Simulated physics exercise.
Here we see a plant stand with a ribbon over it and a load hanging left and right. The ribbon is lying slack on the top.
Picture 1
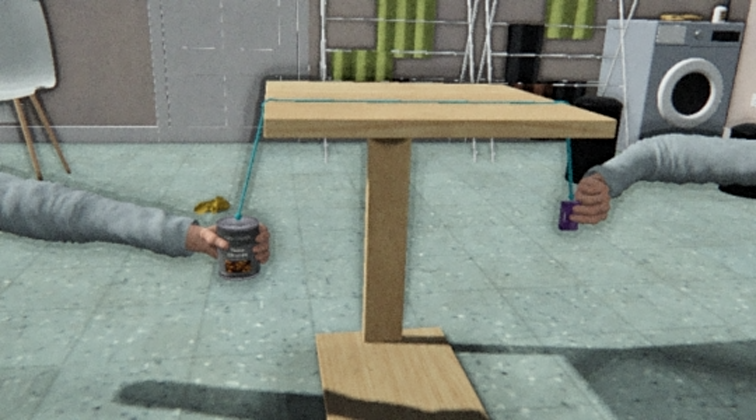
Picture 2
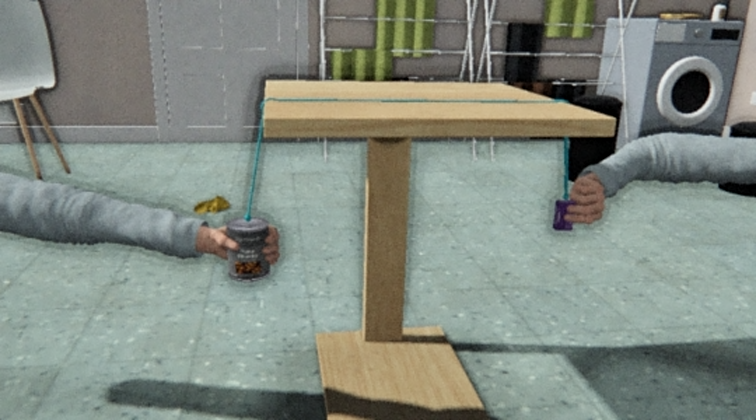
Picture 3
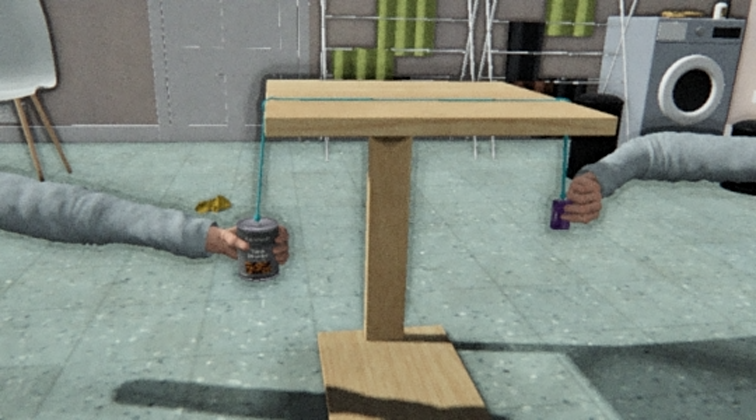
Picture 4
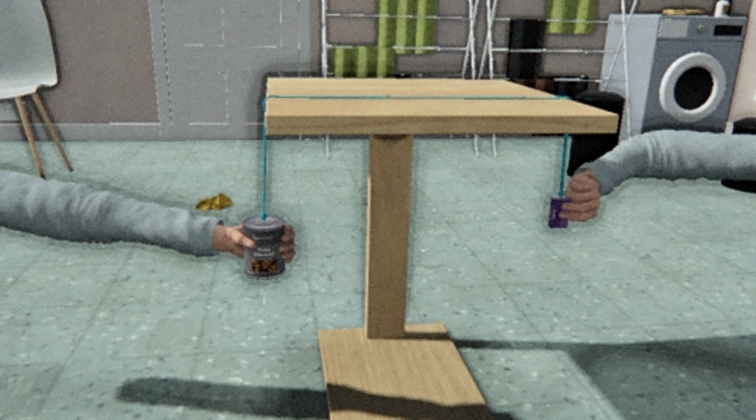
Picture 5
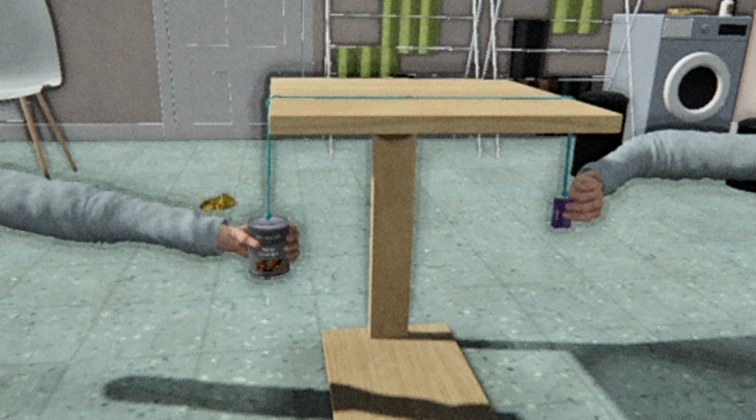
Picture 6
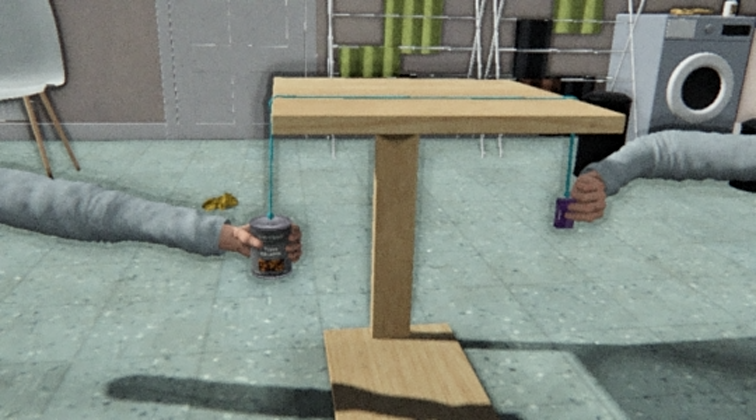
The clip shows two hands holding a dark tin on the left and a small purple matchbox on the right, joined by a teal ribbon over a wooden stand, as the left hand shifts the tin slightly rightward and the matchbox barely moves.
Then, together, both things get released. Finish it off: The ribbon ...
The ribbon is dragged left.
Then, 0.56 s past the final frame, left tin down on the floor near (294, 395); right matchbox higher.
Then, 0.96 s past the final frame, left tin down on the floor near (282, 408); right matchbox down on the floor.
When it is over, left tin down on the floor; right matchbox down on the floor. The ribbon goes down on the left.
